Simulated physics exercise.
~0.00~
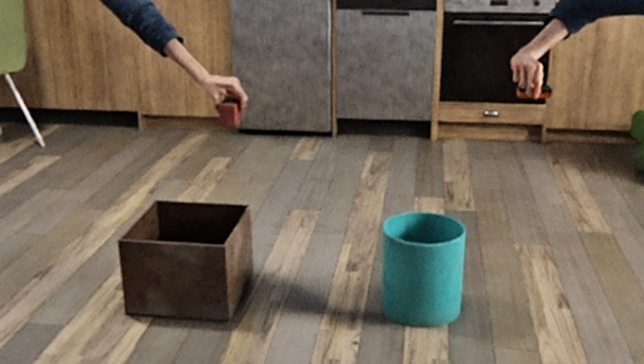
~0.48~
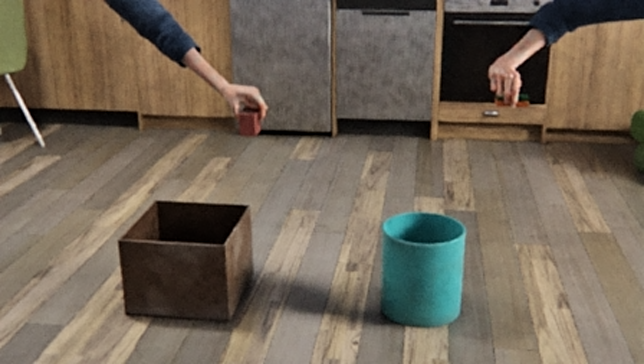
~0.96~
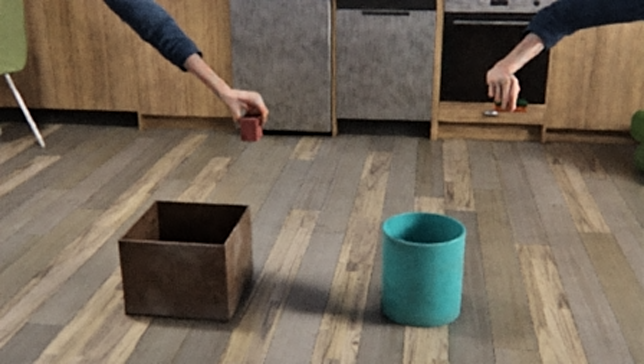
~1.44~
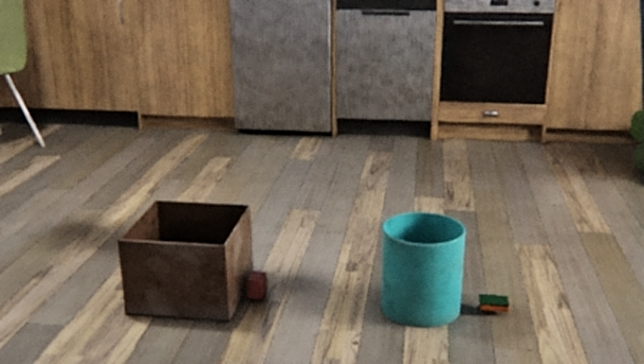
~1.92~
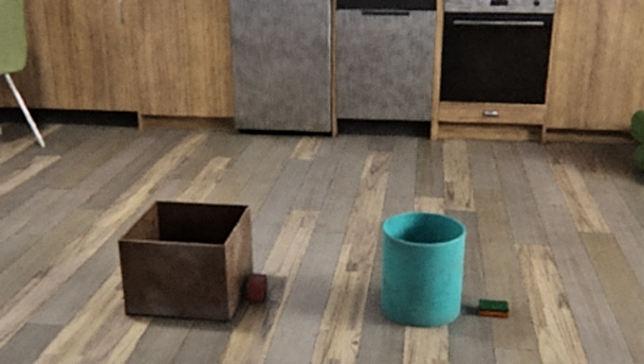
Red block and small sponge dropping from two hands above a wooden floor, landing outside the brown basket and teal bucket.
